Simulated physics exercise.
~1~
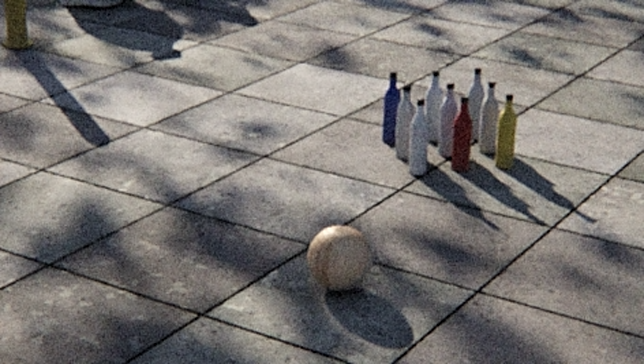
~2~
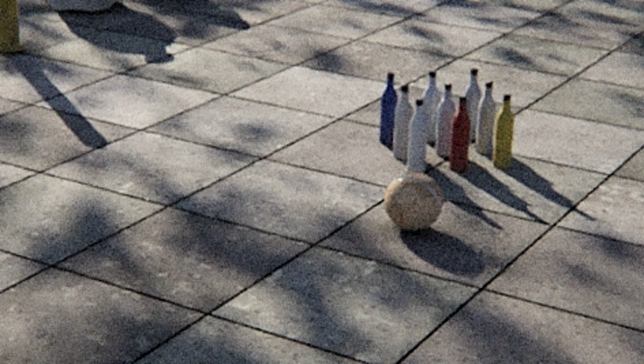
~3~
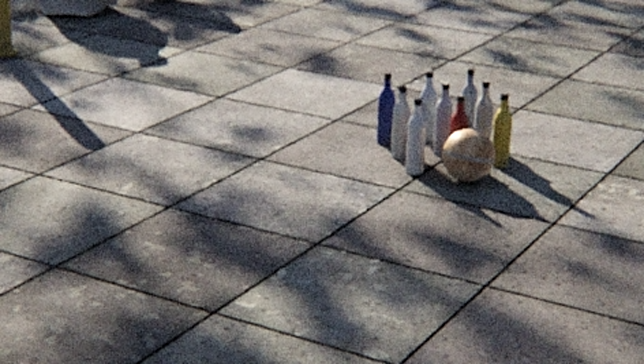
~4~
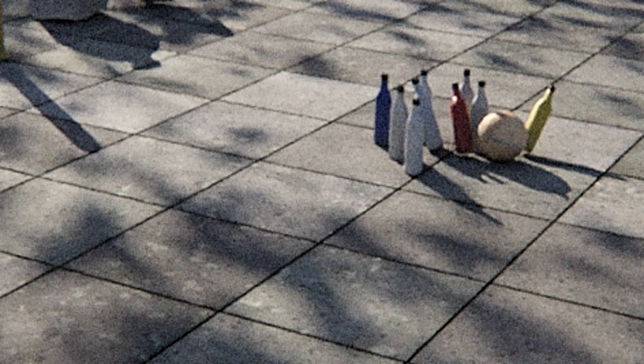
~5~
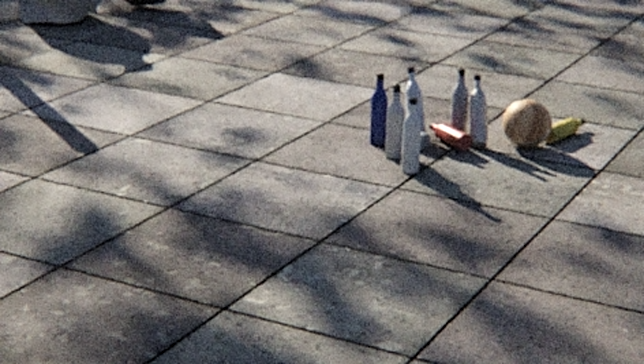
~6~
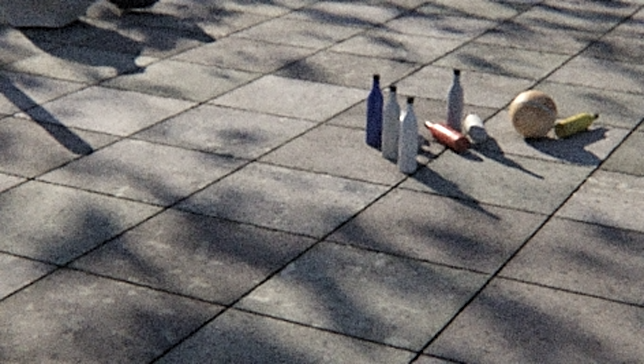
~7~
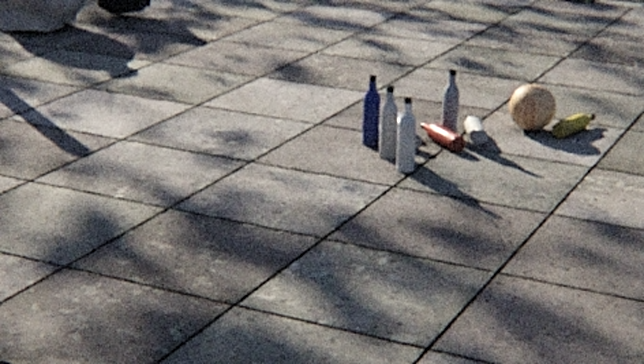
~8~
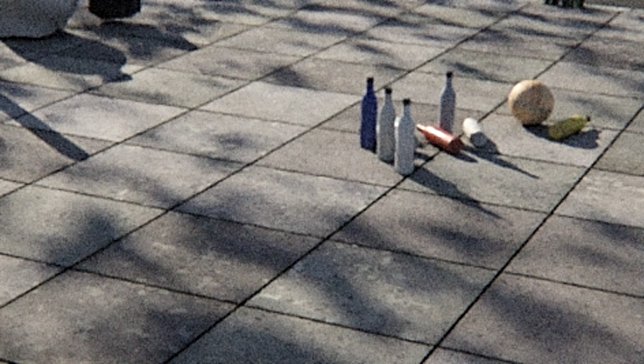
On shadow-dappled paving, a wooden ball rolls into clustered bottles, knocking down red, yellow and white ones while four stay standing.
